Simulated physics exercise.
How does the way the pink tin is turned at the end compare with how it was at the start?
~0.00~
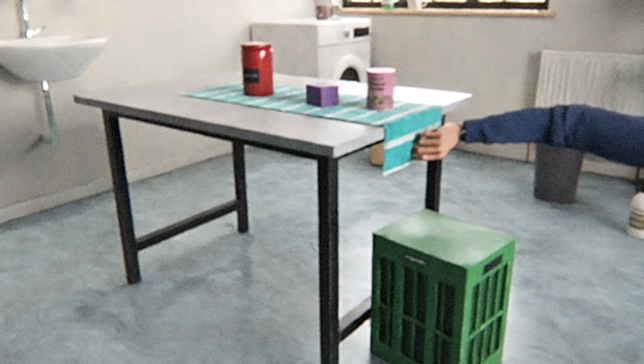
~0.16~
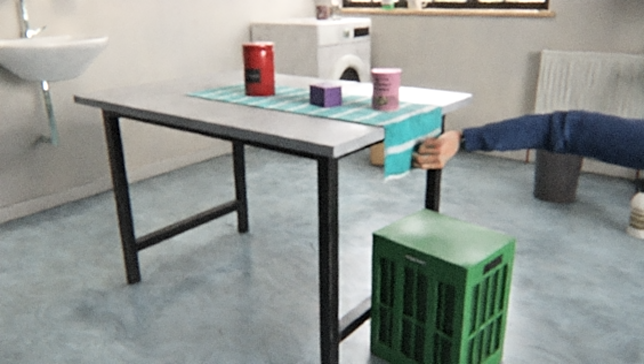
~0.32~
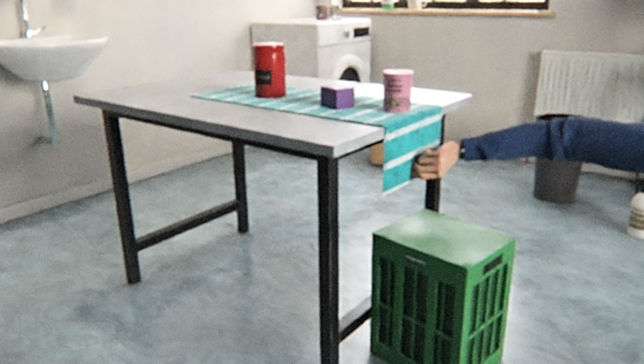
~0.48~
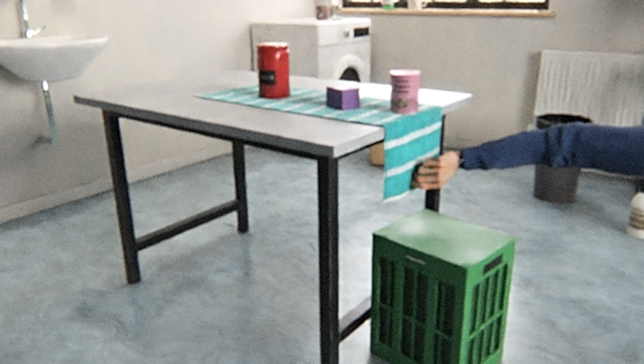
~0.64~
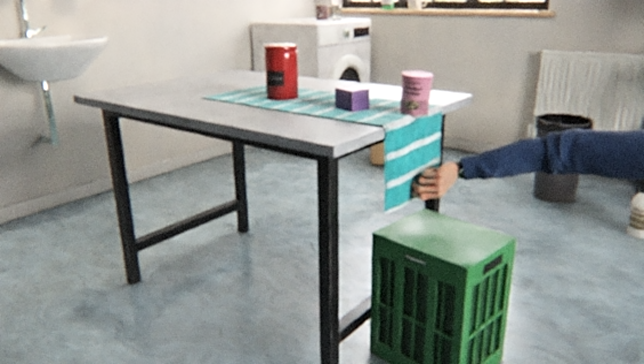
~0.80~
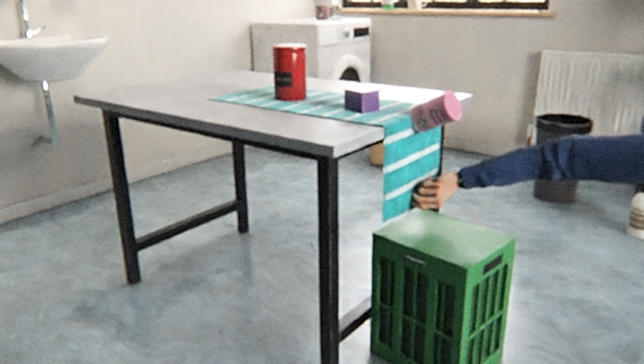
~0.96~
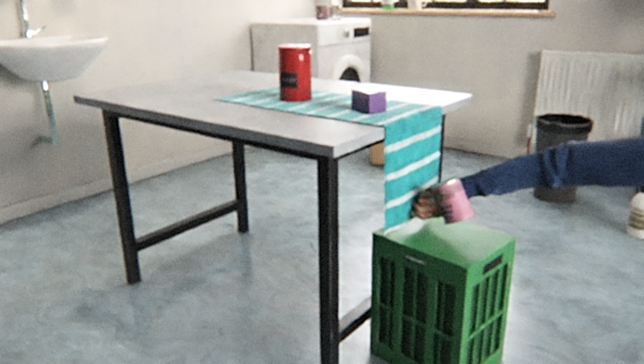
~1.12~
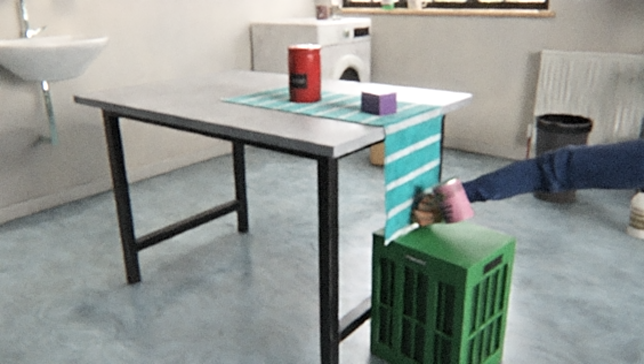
At the start the pink tin stands upright on the towel on the table. By the end it is upside down, off the table and just above the green crate by the hand.
